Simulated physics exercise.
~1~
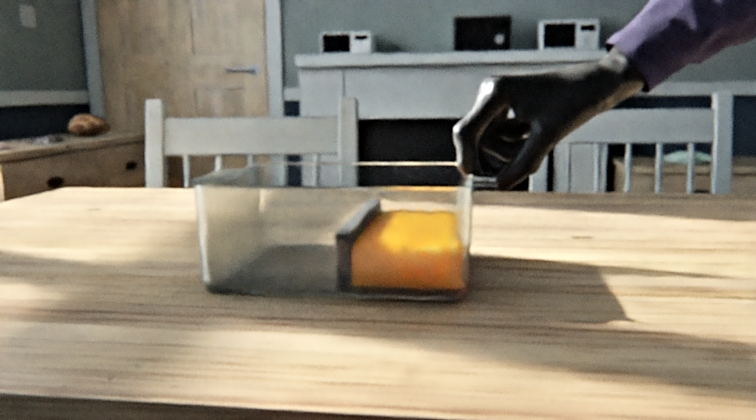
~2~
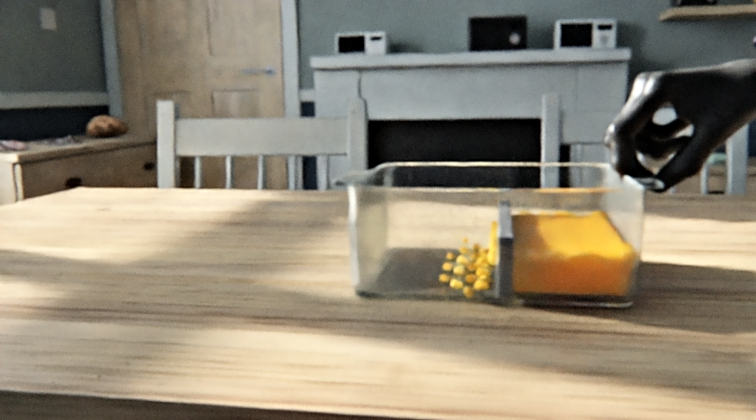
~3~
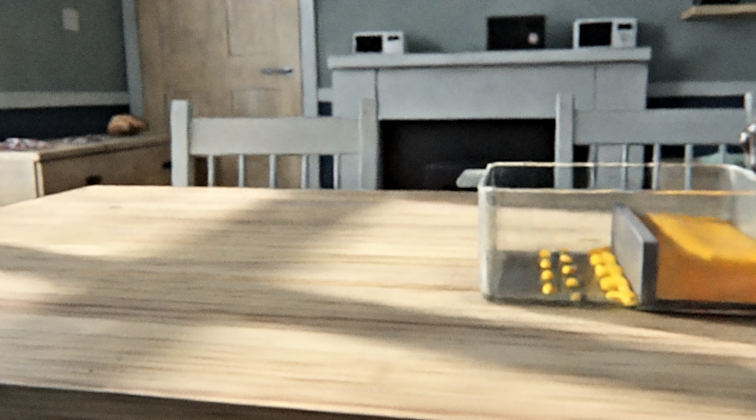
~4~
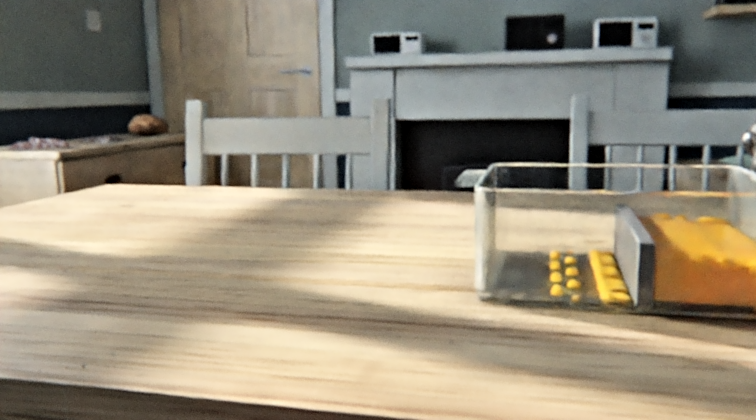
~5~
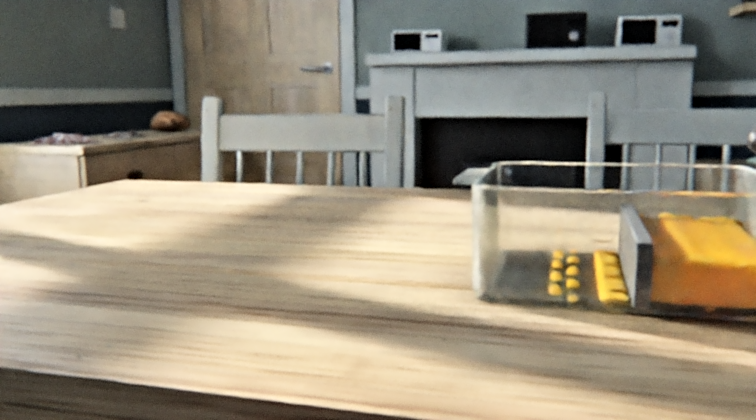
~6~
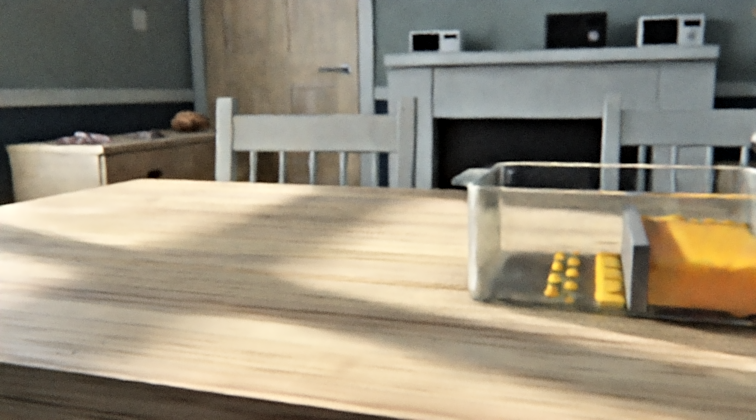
A black-gloved hand pulled a clear food box of orange juice to the right across a wooden table, and a little spilled over the low divider as yellow drops into the empty left side, where it stayed once the box stopped.
